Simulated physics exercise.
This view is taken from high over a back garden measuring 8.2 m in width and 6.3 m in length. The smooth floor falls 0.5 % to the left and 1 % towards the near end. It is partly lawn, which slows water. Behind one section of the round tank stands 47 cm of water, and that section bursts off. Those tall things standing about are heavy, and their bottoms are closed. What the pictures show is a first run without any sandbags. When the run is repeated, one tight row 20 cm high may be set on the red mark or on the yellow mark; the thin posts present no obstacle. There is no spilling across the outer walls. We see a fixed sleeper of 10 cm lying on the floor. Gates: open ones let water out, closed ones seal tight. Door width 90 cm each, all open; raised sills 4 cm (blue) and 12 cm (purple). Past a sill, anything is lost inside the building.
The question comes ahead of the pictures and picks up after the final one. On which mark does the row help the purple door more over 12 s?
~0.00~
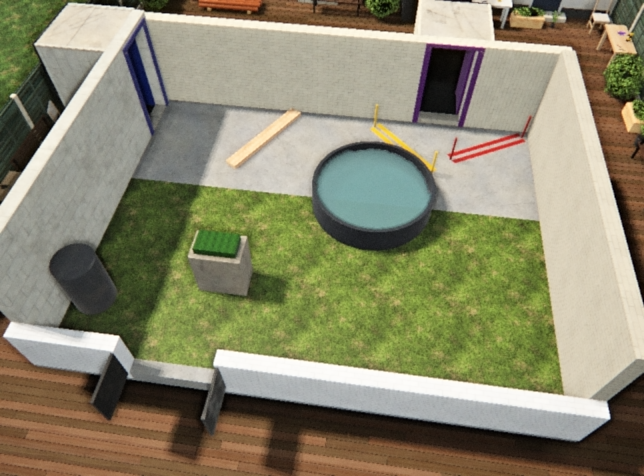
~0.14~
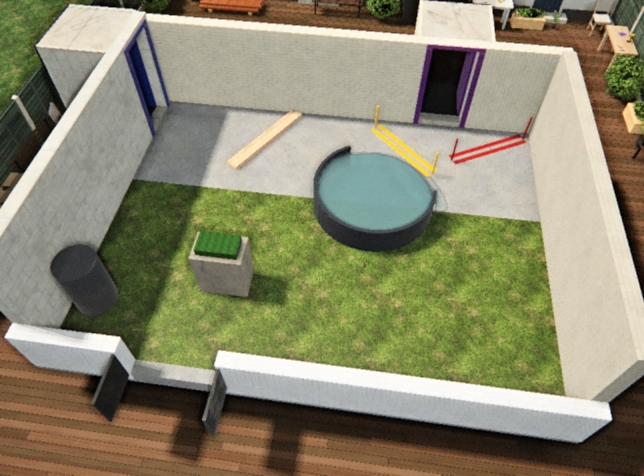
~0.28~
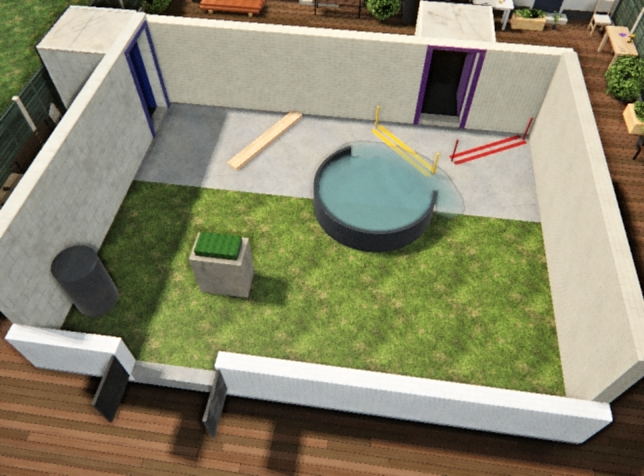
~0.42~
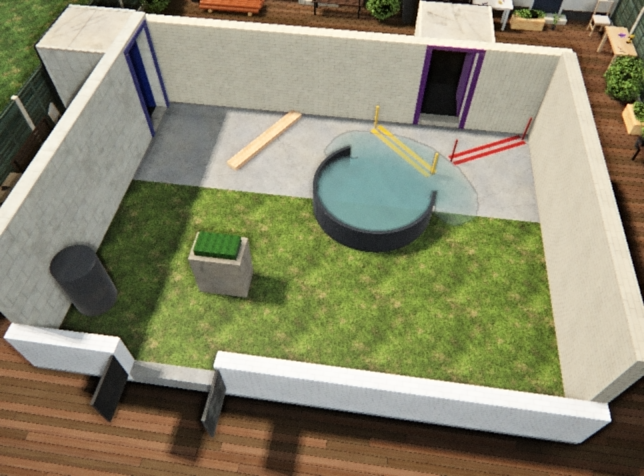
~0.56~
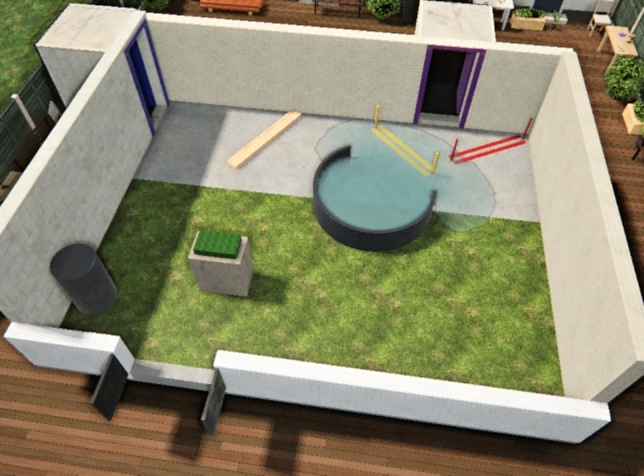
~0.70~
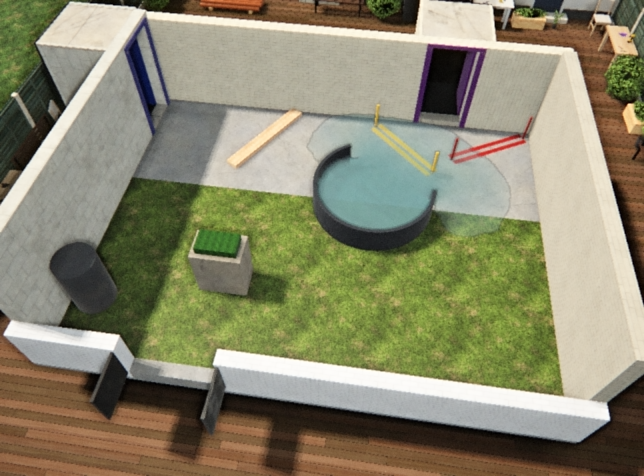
On the yellow mark.
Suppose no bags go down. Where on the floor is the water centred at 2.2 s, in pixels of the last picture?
Roughly (412, 170) in the last view.
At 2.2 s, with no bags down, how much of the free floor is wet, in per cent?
Wet share: Around 20 %.
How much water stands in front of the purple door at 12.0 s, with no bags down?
Roughly 1.0 centimetres.
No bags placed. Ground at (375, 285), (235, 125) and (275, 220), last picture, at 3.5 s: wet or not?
First untouched, next waterlogged, last untouched.
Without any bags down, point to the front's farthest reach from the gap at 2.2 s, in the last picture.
(260, 112).
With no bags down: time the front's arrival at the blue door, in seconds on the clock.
Arrival: Blue 6.5 s.
After 1.4 s water covers 20 % of the floor and is deepest (24 cm) near (402, 126) in the run without bags; in at the purple door, 2 L with no bags, 4 L with the row on red, 0 L on yellow.
After 2.2 s water covers 20 % of the floor and is deepest (33 cm) near (526, 144) in the run without bags; in at the purple door, 32 L with no bags, 59 L with the row on red, 0 L on yellow.
After 3.5 s water covers 30 % of the floor and is deepest (21 cm) near (517, 143) in the run without bags; in at the purple door, 61 L with no bags, 100 L with the row on red, 0 L on yellow.
After 7.0 s water covers 65 % of the floor and is deepest (10 cm) near (500, 408) in the run without bags; in at the purple door, 65 L with no bags, 118 L with the row on red, 0 L on yellow.
After 12.0 s water covers 85 % of the floor and is deepest (6 cm) near (256, 374) in the run without bags; in at the purple door, 65 L with no bags, 118 L with the row on red, 0 L on yellow.
